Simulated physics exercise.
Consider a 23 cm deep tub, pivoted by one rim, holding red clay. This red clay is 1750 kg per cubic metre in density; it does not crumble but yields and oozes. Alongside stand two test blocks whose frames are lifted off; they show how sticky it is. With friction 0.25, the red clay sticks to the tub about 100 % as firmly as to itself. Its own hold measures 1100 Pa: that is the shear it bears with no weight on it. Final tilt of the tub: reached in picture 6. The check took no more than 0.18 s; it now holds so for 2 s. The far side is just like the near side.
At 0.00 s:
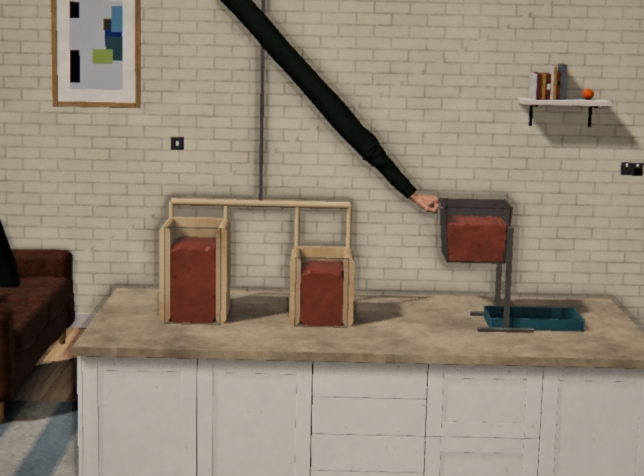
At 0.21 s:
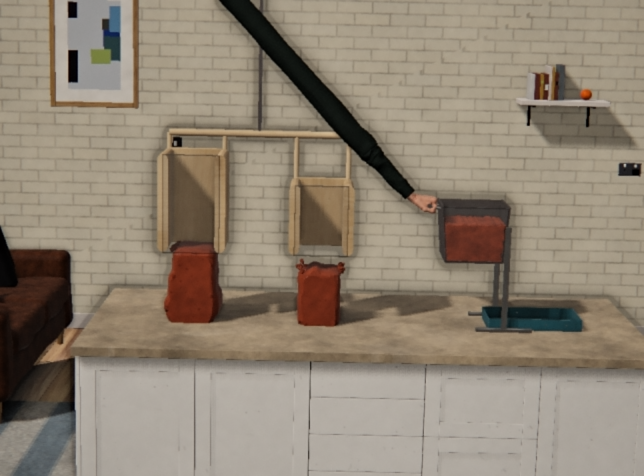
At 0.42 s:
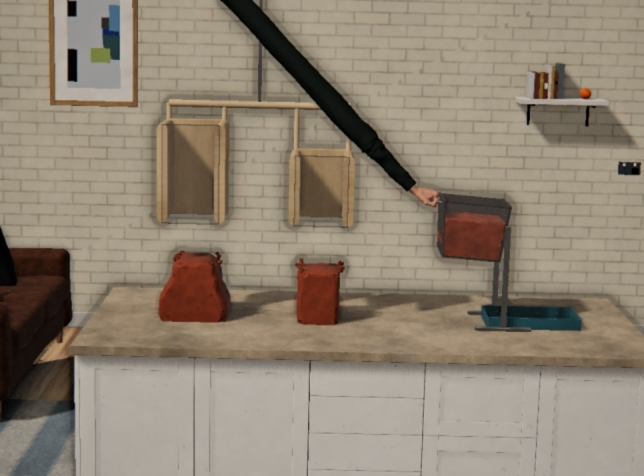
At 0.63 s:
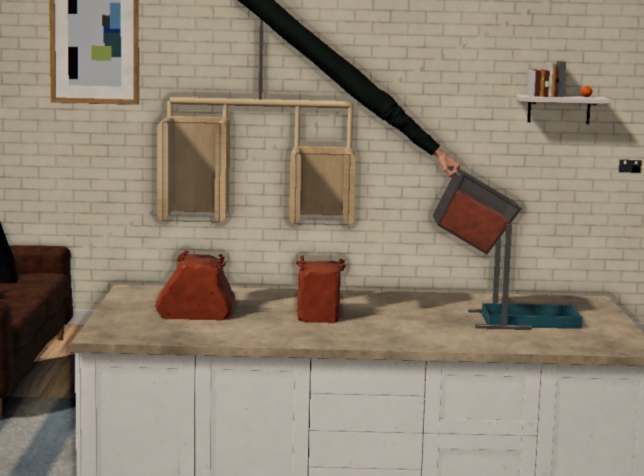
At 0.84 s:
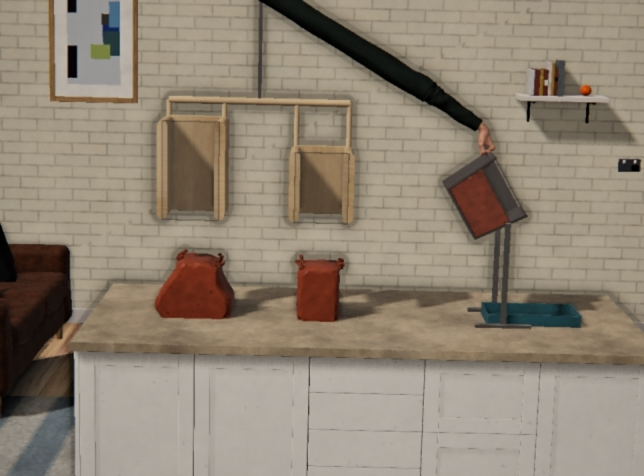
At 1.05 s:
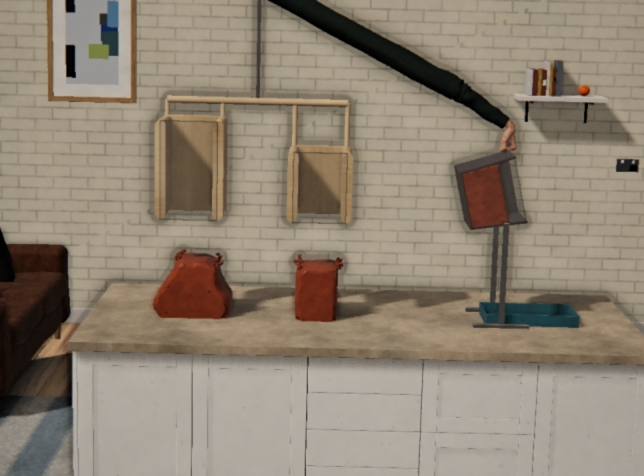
An arm tilts a tub of red clay steeply after wooden moulds rise off two sagging blocks.
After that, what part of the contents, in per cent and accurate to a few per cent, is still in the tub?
The part still in the tub is near 100 out of 100.
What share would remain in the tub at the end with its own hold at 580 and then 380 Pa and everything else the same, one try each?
About 100 % first, about 80 % second.
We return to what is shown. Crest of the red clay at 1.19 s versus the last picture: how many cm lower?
Around 0 cm below its level in the last picture.
After 1.19 s, the tub is at 77 degrees and holds 100 %.
After 1.36 s, the tub is at 77 degrees and holds 100 %.
After 1.53 s, the tub is at 77 degrees and holds 100 %.
After 1.70 s, the tub is at 77 degrees and holds 100 %.
After 3.05 s, the tub is at 77 degrees and holds 100 %.
